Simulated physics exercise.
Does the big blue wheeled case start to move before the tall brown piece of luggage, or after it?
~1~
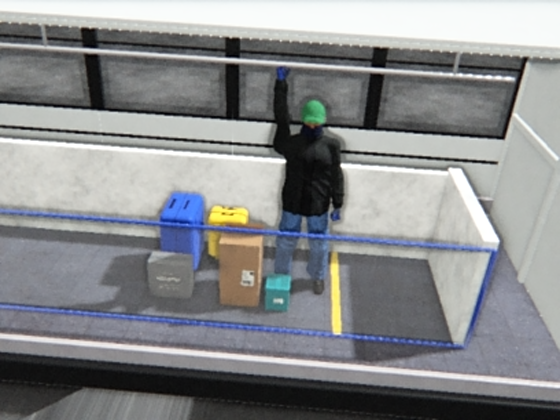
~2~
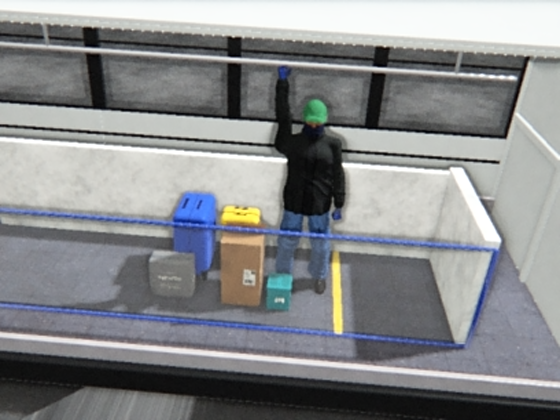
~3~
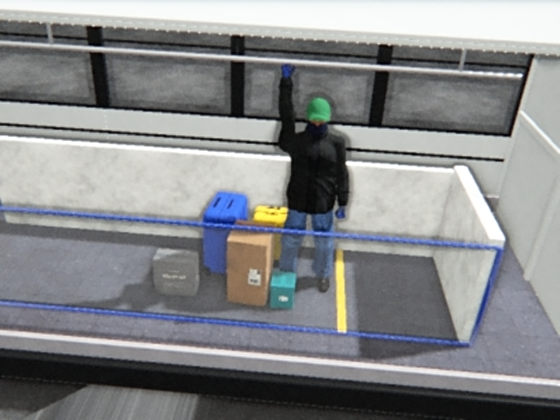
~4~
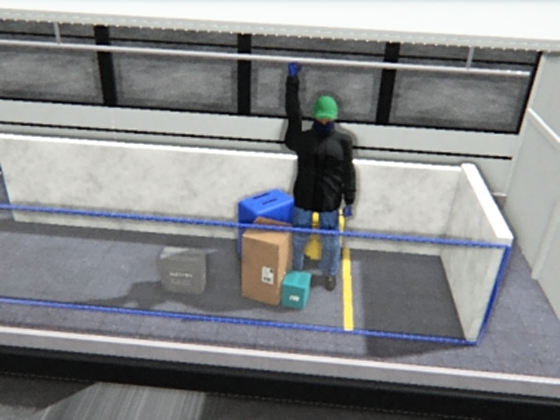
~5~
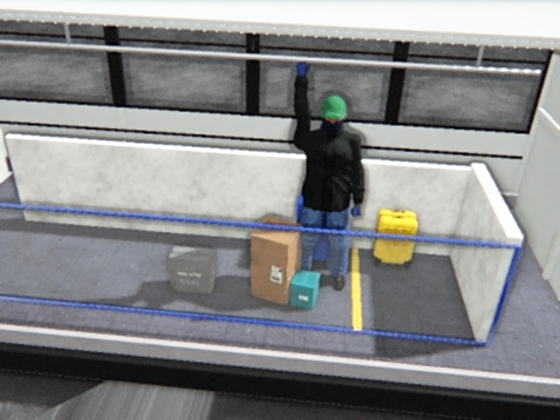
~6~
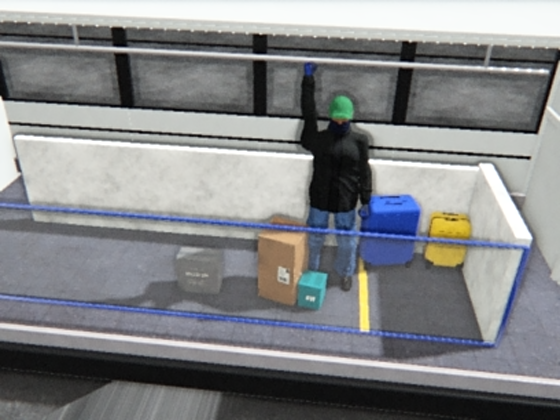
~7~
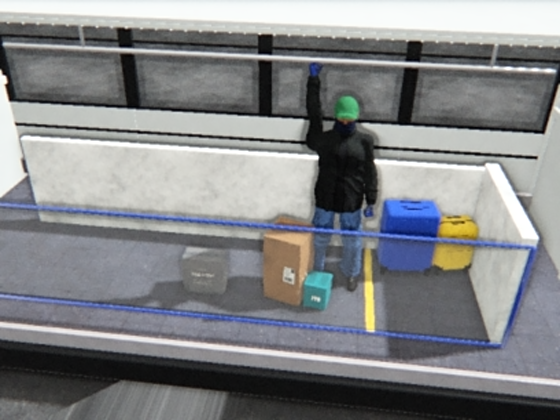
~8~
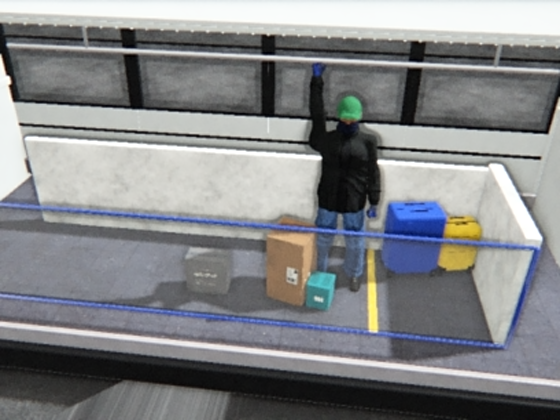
The big blue wheeled case starts to move first. The tall brown piece of luggage only shifts a little later, while the blue case is already rolling right.
A big blue wheeled case and a small yellow one stand upright on the left of a tram bay, seen from above through the open side. A tall brown piece of luggage, a teal tub and a grey carton stand nearby, while a traveller in a green cap and black jacket grips the overhead rail. Both cases roll right, passing behind the traveller, with the yellow one ahead, and the brown piece shifts slightly. The yellow case crosses the yellow floor line first, then the blue. They end upright together near the right wall, while the other items remain left of the line.
